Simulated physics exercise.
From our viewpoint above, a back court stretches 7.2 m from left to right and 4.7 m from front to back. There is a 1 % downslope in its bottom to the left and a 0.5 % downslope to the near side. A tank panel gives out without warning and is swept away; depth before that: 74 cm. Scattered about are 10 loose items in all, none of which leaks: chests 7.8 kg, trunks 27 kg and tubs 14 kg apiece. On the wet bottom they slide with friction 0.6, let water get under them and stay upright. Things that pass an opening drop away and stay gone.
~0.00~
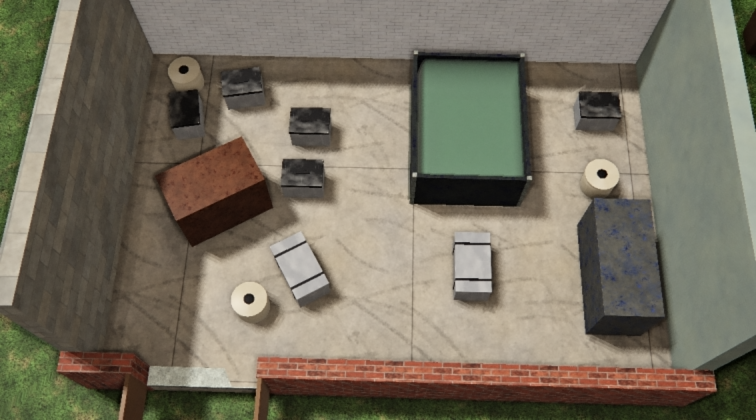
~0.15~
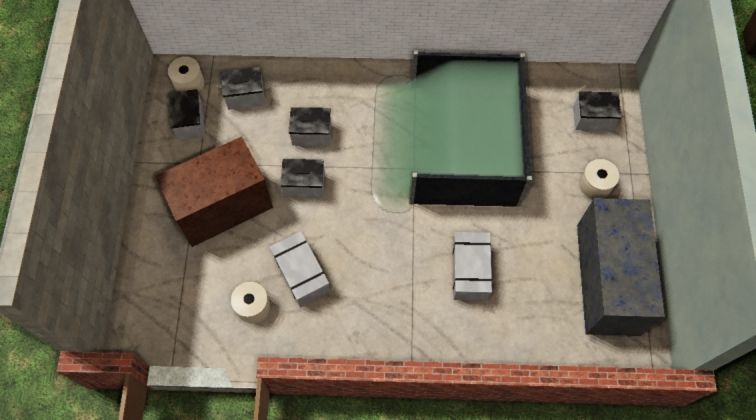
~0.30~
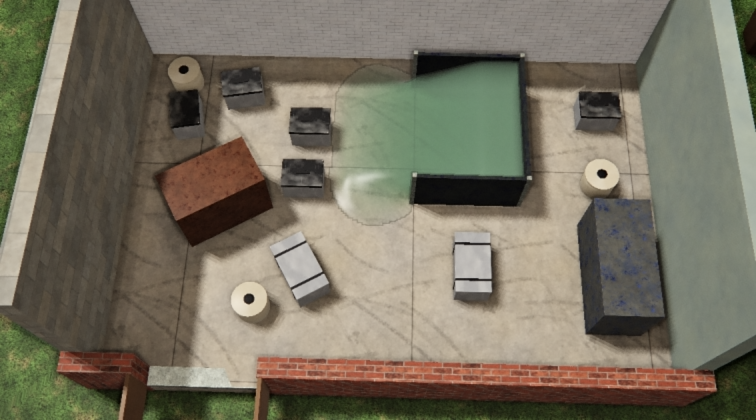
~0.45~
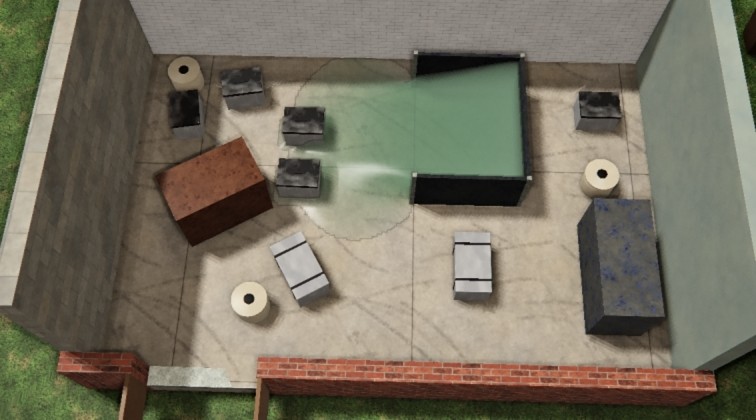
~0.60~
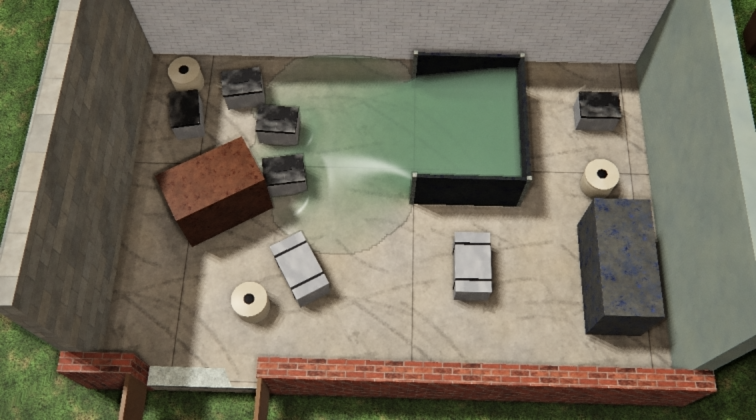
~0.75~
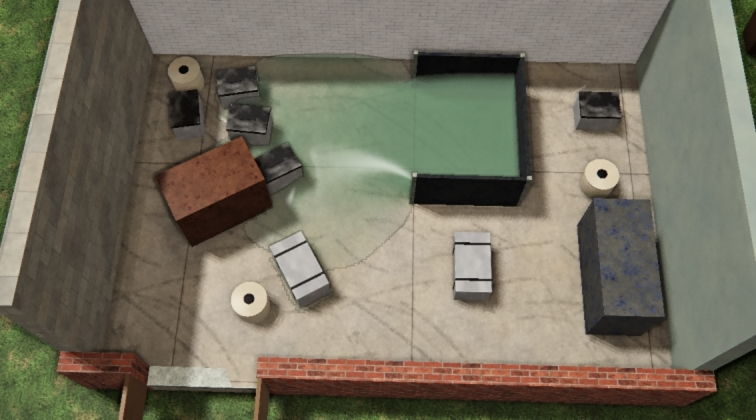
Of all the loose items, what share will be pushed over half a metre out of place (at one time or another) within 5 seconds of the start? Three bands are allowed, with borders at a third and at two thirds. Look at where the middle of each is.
That would be two thirds or more of them.
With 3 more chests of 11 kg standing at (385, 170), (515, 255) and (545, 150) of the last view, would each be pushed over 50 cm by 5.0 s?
One after another they come out above it, inside the limit, inside the limit.
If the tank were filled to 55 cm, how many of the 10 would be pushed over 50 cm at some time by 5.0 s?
5.
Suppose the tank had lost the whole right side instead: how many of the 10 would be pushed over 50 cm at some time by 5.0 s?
The count would be 5.
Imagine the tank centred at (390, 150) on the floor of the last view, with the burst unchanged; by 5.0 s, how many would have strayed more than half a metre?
6.
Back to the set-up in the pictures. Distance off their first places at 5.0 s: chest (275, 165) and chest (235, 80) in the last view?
First: 200 cm. Second: 300 cm.
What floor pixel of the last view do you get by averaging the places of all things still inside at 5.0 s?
(351, 206).
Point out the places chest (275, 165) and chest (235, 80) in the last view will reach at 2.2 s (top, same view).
Around (211, 104) and (177, 83).
After 1.1 s 1 of 10 are over 50 cm from their spots; 2 afloat.
After 2.2 s 5 of 10 are over 50 cm from their spots; 5 afloat.
After 3.5 s 6 of 10 are over 50 cm from their spots; 5 afloat.
After 5.0 s 7 of 10 are over 50 cm from their spots, and 7 have been at some point; 4 afloat.
